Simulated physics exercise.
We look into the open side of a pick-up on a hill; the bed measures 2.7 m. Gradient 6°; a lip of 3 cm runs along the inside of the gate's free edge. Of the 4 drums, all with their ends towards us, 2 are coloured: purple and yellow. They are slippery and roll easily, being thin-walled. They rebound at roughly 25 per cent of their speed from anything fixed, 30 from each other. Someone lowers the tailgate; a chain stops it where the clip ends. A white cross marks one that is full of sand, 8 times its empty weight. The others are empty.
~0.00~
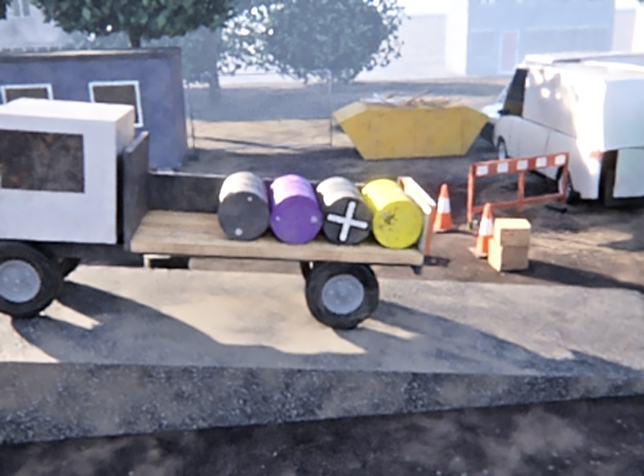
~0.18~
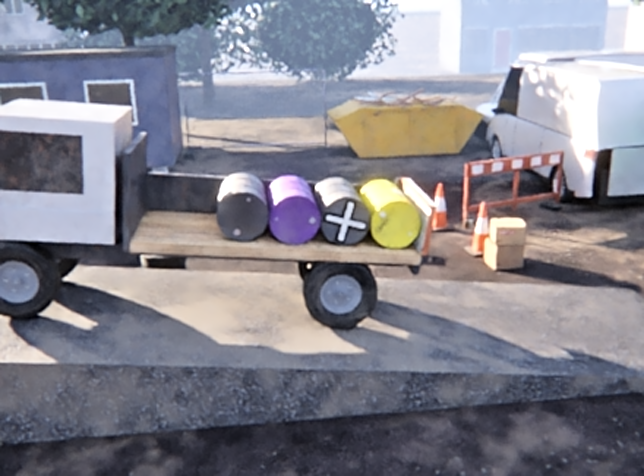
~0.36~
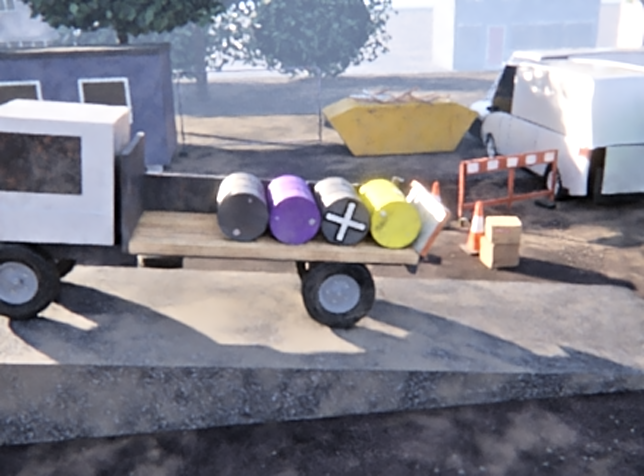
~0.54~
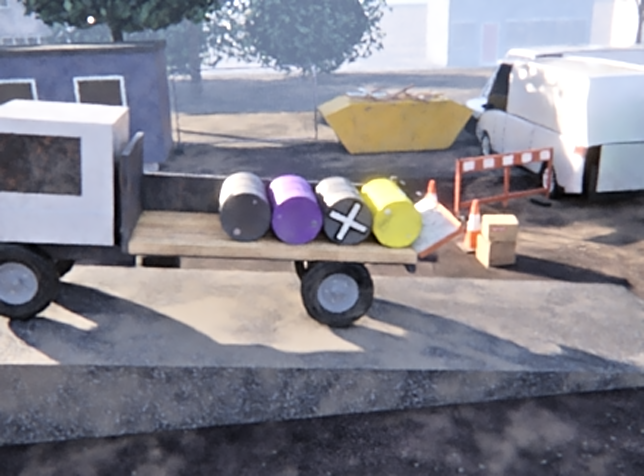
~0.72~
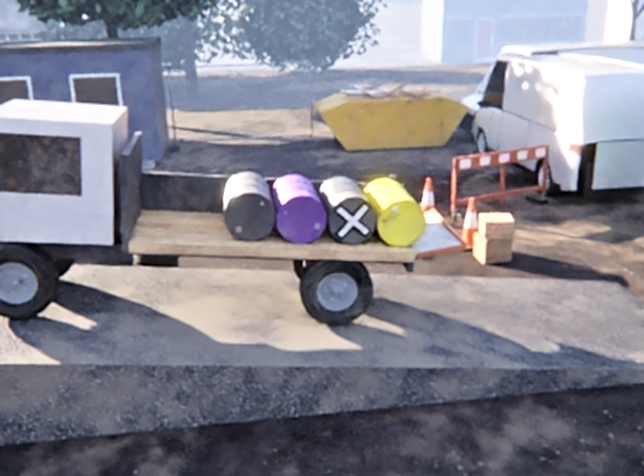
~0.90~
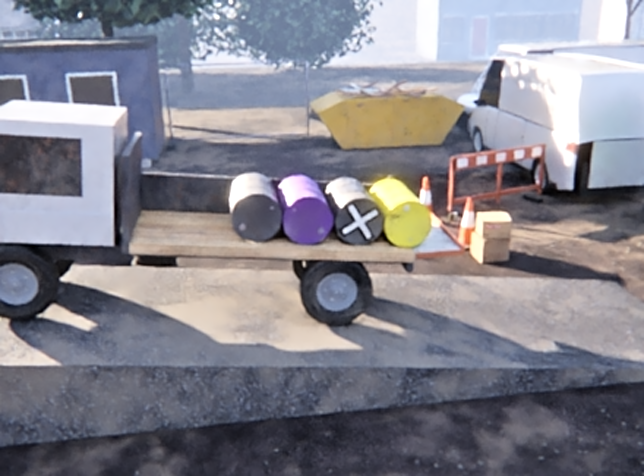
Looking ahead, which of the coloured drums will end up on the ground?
Purple remains aboard, yellow gets away.
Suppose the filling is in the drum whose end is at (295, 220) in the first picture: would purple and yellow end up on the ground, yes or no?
Then purple no, yellow yes.
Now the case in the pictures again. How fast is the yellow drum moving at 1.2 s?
About 0.6 m/s.
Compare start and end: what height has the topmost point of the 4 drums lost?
Roughly 10 cm.
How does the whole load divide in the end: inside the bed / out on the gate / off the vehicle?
2, 1 and 1.
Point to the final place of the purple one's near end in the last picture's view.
Around (386, 223).
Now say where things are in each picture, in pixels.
The first picture shows purple (296, 219), yellow (398, 224); gate 84° above level, tip at (433, 207); white cross at (348, 222).
The second picture shows purple (295, 220), yellow (396, 225); gate 80° above level, tip at (433, 208).
The third picture shows purple (295, 220), yellow (396, 225); gate 59° above level, tip at (447, 213).
The fourth picture shows purple (297, 220), yellow (398, 224); gate 31° above level, tip at (461, 230).
The fifth picture shows purple (301, 219), yellow (402, 224); gate 7° above level, tip at (464, 246).
The sixth picture shows purple (308, 220), yellow (409, 224); gate 1° above level, tip at (462, 252).
By 1.2 s, purple is on the bed, 90 cm short of the hinge, rolling right; yellow is on the gate, 10 cm past the hinge, rolling right; 0 out so far.
By 1.5 s, purple is on the bed, 75 cm short of the hinge, rolling right; yellow is on the gate, 30 cm past the hinge, rolling right; 0 out so far.
By 1.9 s, purple is on the bed, 40 cm short of the hinge, rolling right; yellow is dropping off the gate; 1 out so far.
Finally (4.1 s), purple is on the bed, 30 cm short of the hinge; yellow is off the vehicle; 1 out so far.
